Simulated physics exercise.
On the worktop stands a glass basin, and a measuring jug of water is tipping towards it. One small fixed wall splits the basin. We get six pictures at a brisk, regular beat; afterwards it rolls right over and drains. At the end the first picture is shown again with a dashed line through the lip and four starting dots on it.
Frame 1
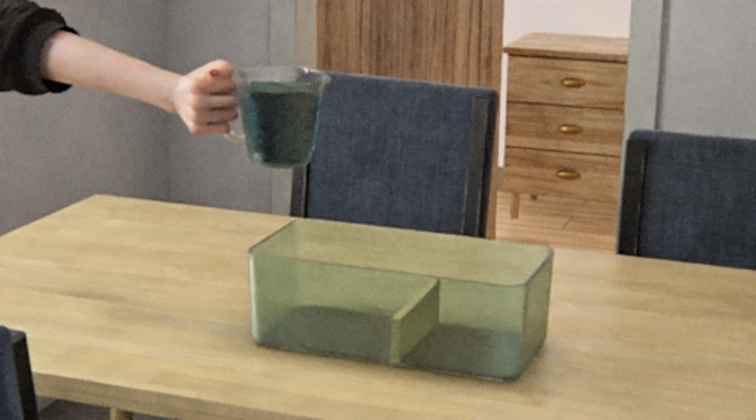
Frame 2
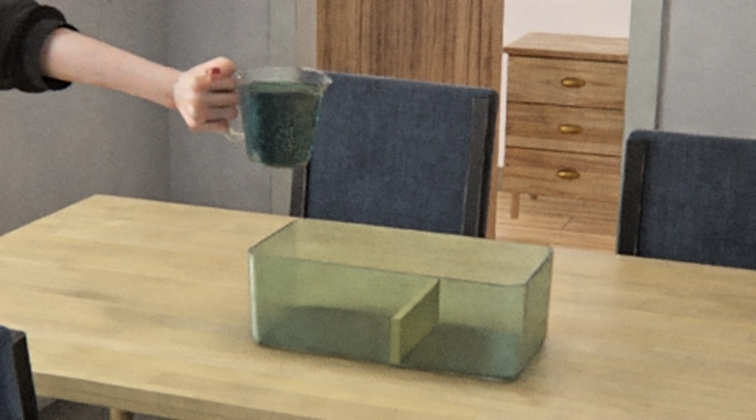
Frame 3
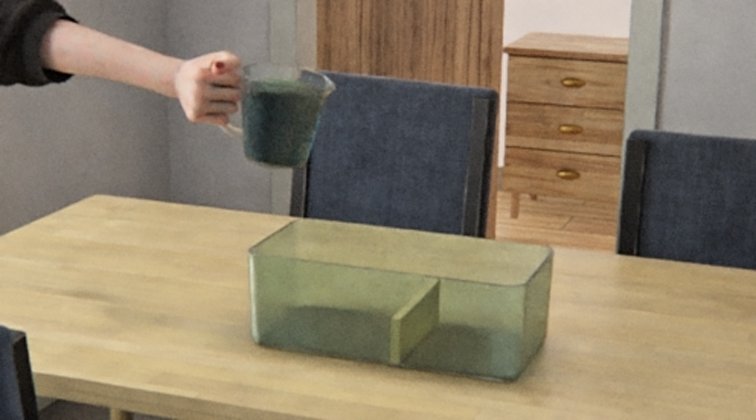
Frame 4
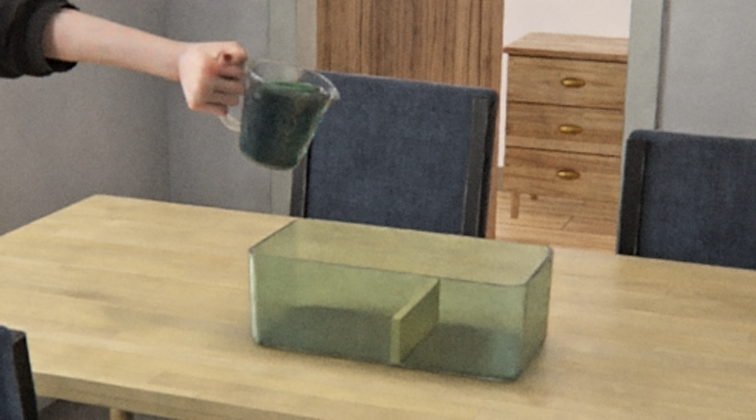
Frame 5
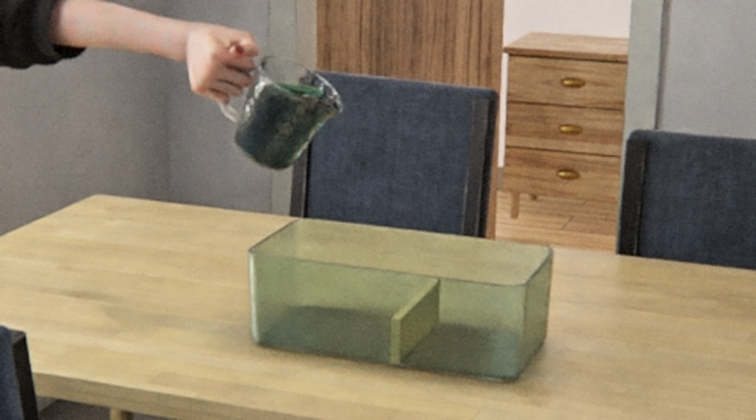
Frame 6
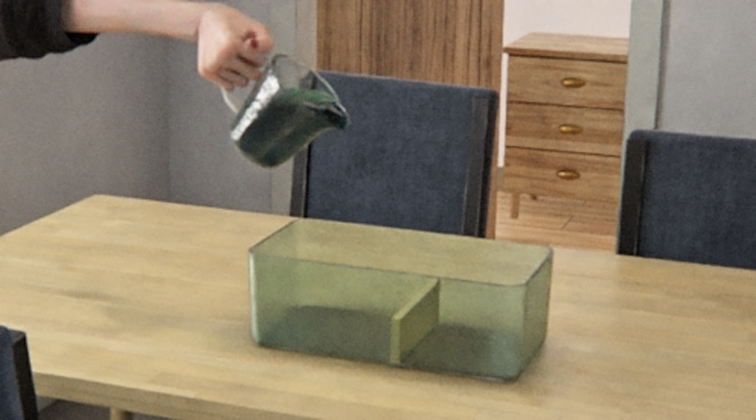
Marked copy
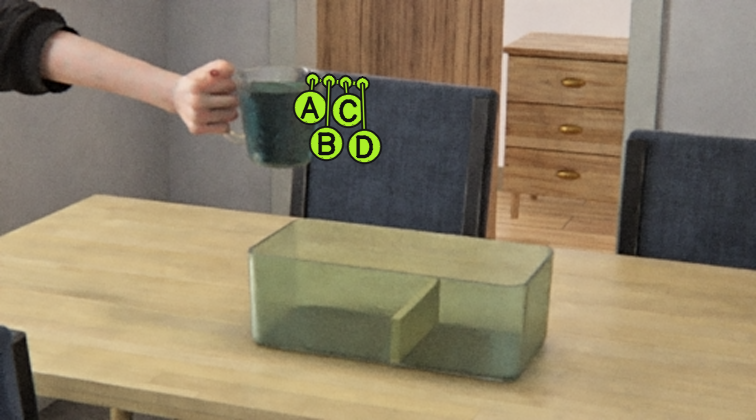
A hand tilting a glass jug of dark liquid rightward above a divided green glass basin, liquid just reaching over the lip.
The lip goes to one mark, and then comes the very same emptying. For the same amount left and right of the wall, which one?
Choose D.
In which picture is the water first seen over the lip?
Picture 6.
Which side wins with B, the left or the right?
The left side.
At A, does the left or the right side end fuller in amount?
The left one.
In lime, A at (312, 79); B at (329, 81); C at (345, 82); D at (362, 83).
With A, about 93 % ends left of the wall and 3 % right of it; 3 % is lost outside.
With B, about 92 % ends left of the wall and 4 % right of it; 4 % is lost outside.
With C, about 89 % ends left of the wall and 9 % right of it.
With D, about 45 % ends left of the wall and 53 % right of it.
